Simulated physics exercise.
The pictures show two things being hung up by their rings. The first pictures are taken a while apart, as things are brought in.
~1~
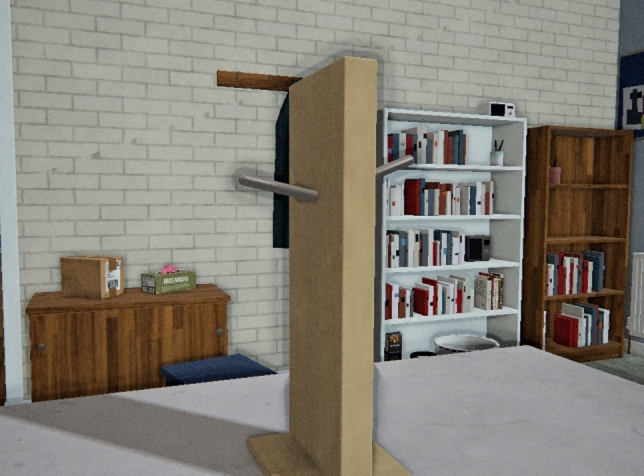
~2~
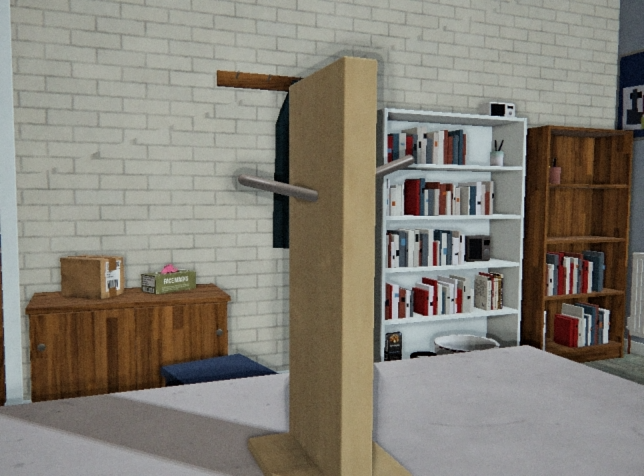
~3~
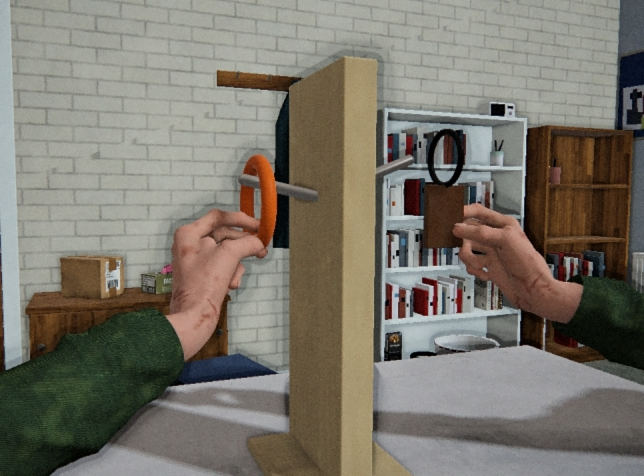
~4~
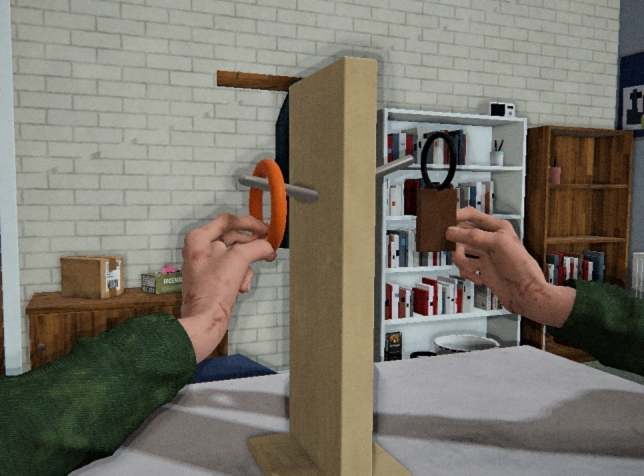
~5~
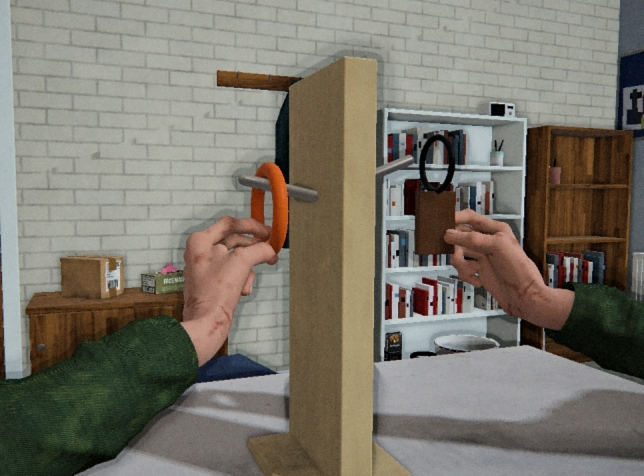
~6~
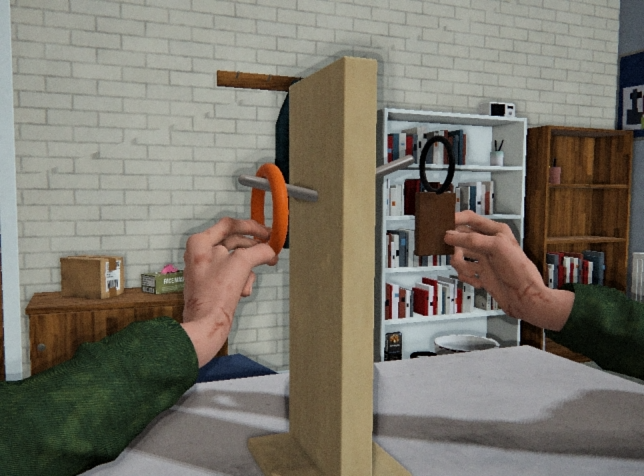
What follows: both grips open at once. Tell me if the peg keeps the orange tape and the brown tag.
In the end the orange tape hangs there; the brown tag slips down.
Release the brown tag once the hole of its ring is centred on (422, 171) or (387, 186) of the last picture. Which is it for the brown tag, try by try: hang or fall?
The brown tag falls; remains hooked.
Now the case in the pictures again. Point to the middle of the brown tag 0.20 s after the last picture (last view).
Around (434, 302).
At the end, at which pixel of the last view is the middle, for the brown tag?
Roughly at (432, 397).
Then, 0.20 s later than the last frame, orange tape at rest near (267, 212); brown tag dropping near (434, 302).
When it is over, the orange tape remains hooked, near (267, 212); the brown tag drops to the table, near (432, 397).
